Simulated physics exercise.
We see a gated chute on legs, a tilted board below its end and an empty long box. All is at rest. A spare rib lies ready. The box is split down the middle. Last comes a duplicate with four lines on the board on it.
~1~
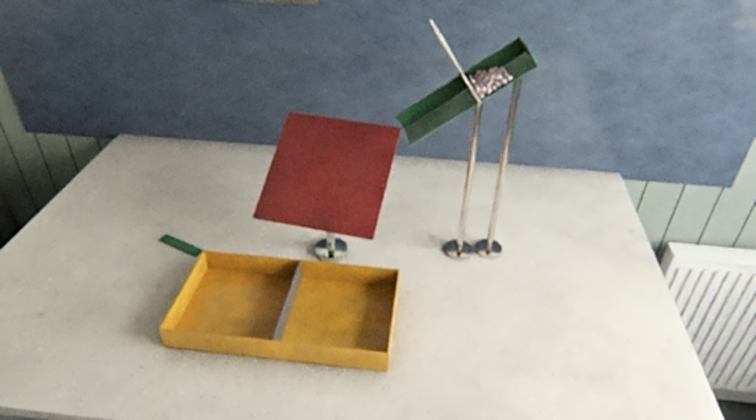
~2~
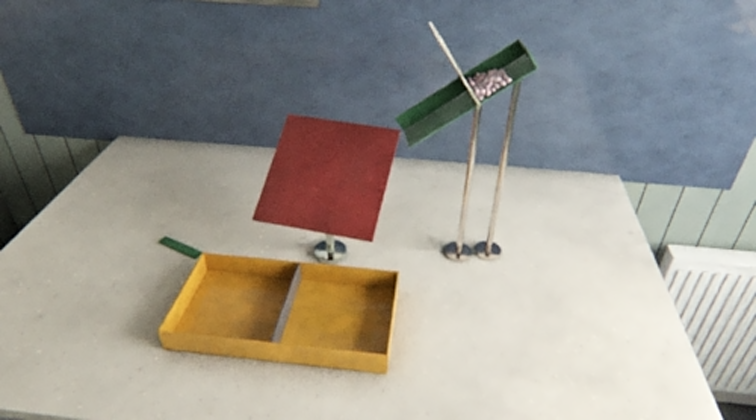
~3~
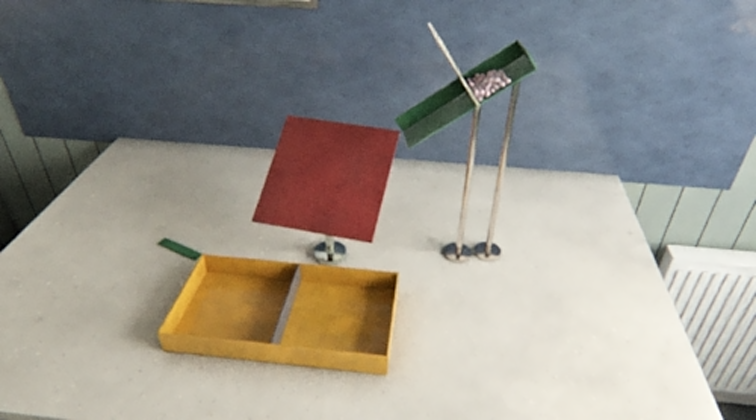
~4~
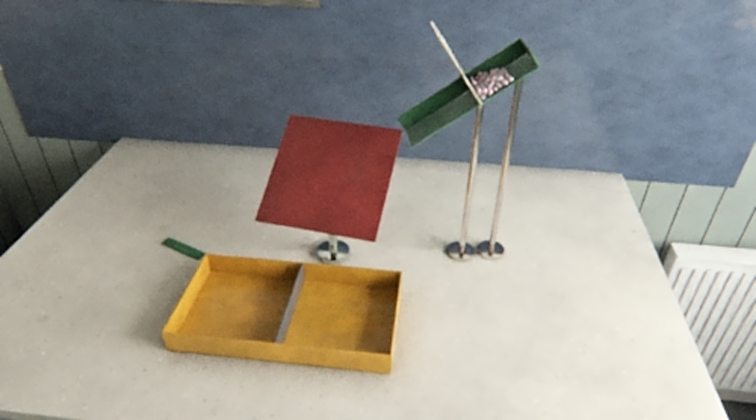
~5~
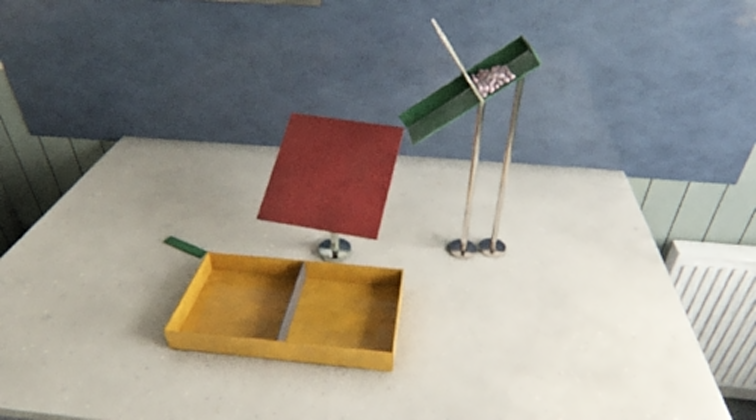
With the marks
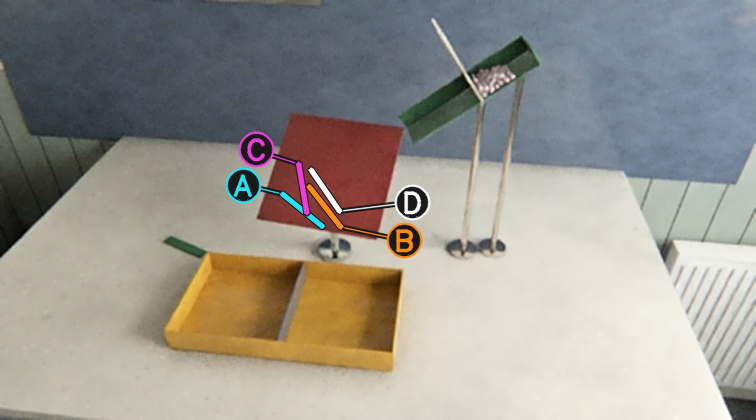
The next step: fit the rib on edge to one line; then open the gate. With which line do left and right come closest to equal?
Choose C.
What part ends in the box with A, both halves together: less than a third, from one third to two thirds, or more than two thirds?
More than two thirds.
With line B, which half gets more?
The right half.
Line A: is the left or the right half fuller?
More lands on the right.
On the marked copy, line A from (282, 194) to (322, 226); line B from (309, 186) to (340, 226); line C from (298, 163) to (306, 212); line D from (311, 170) to (339, 211).
With A, of what is caught, a small part in the left half, nearly all in the right.
With B, of what is caught, a small part in the left half, nearly all in the right.
With C, of what is caught, about a third in the left half, about two thirds in the right.
With D, of what is caught, a small part in the left half, nearly all in the right.
